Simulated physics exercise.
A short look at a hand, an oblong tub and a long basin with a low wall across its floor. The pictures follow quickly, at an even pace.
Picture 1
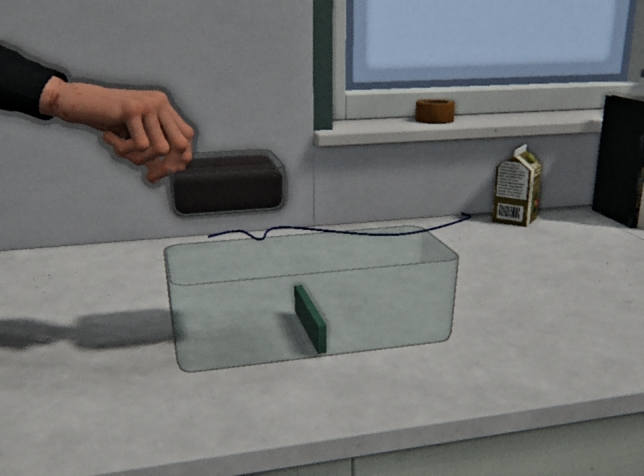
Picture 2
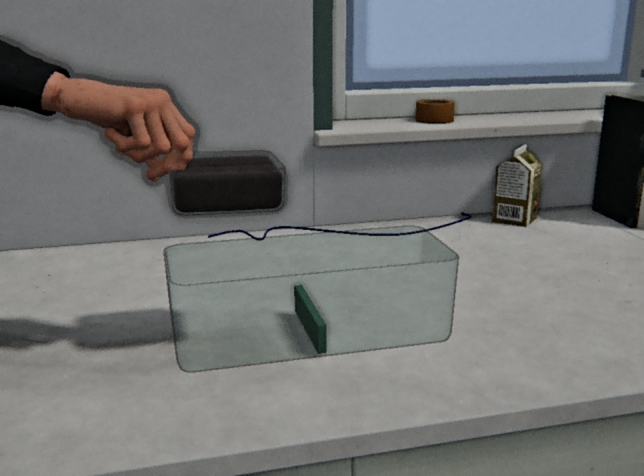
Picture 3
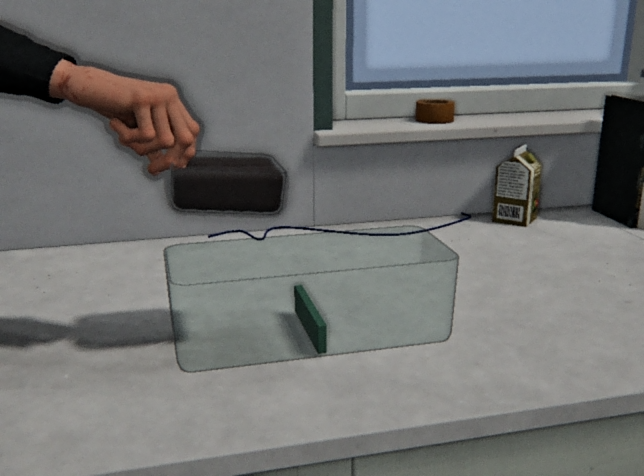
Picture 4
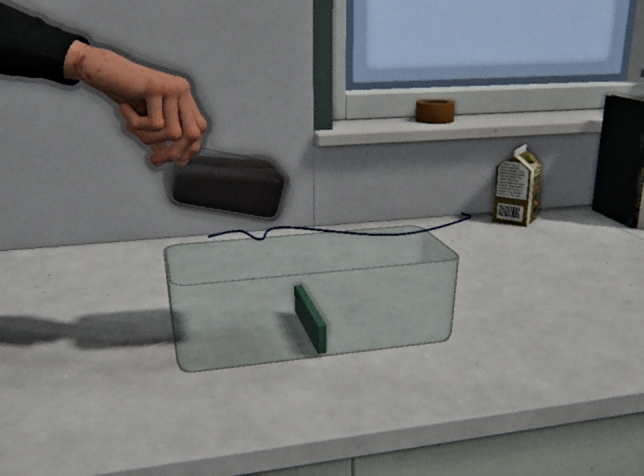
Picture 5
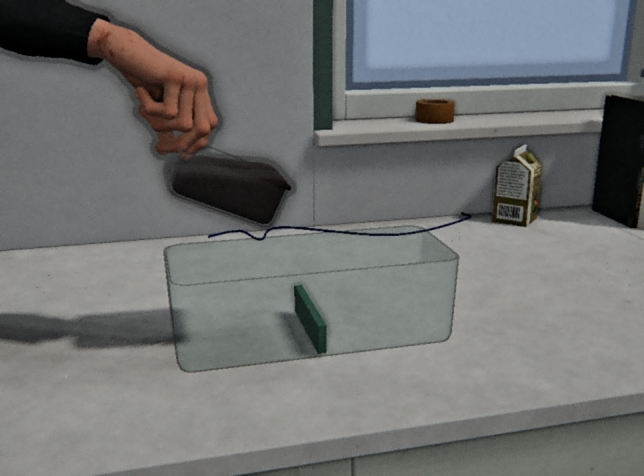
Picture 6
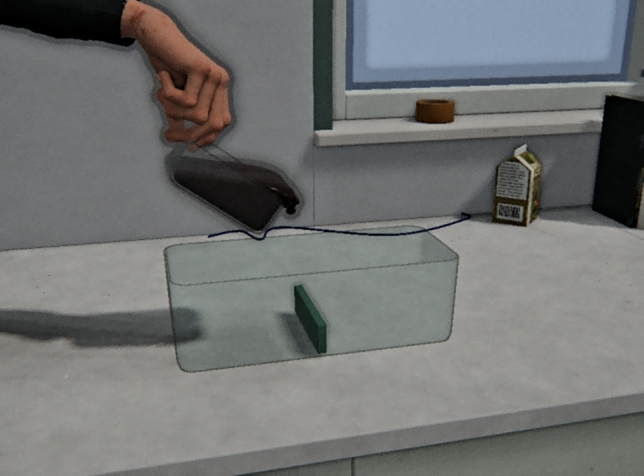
In this clip, a hand holds a dark oblong tub above a clear basin with a low green wall across its floor, then gradually tilts it rightward until dark liquid starts coming over its lowered right rim.
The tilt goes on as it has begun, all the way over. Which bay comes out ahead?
Most lies in the right-hand part.
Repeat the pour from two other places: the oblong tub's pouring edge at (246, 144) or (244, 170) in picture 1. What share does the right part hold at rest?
Roughly 20 per cent, and 5 per cent.
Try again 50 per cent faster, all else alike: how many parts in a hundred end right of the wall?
Near 40 %.
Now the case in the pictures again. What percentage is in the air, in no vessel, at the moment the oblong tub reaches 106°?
Some 15 per cent.
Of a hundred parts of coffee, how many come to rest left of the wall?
Some 40 per cent.
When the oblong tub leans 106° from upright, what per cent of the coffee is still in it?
Near 5 %.
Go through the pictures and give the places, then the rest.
In the first frame, it leans 0°; its right rim is at (277, 160); the coffee meets the walls at (170, 170) and (275, 164); the long basin's rim runs from (167, 266) to (440, 242); the wall's top is at (309, 305).
In the second frame, it leans 2°; its right rim is at (277, 161); the coffee meets the walls at (170, 169) and (275, 165).
In the third frame, it leans 6°; its right rim is at (279, 165); the coffee meets the walls at (171, 168) and (276, 166).
In the fourth frame, it leans 14°; its right rim is at (280, 173); the coffee meets the walls at (172, 166) and (278, 168).
In the fifth frame, it leans 24°; its right rim is at (280, 182); the coffee meets the walls at (172, 165) and (275, 175); 5 per cent is over the edge.
In the sixth frame, it leans 36°; its right rim is at (278, 194); the coffee meets the walls at (172, 163) and (262, 176); 13 per cent is over the edge.
A moment on, the tilt is 106° and 5 per cent is still to pour, 26 is left of the wall and 56 right of it.
Next, the tilt is 120° and 0 per cent is still to pour, 35 is left of the wall and 59 right of it.
Then the tilt is 120° and 0 per cent is still to pour, 37 is left of the wall and 60 right of it.
Later the tilt is 120° and 0 per cent is still to pour, 38 is left of the wall and 60 right of it.
In the end 38 per cent lies left of the wall, 60 right of it and 2 outside.
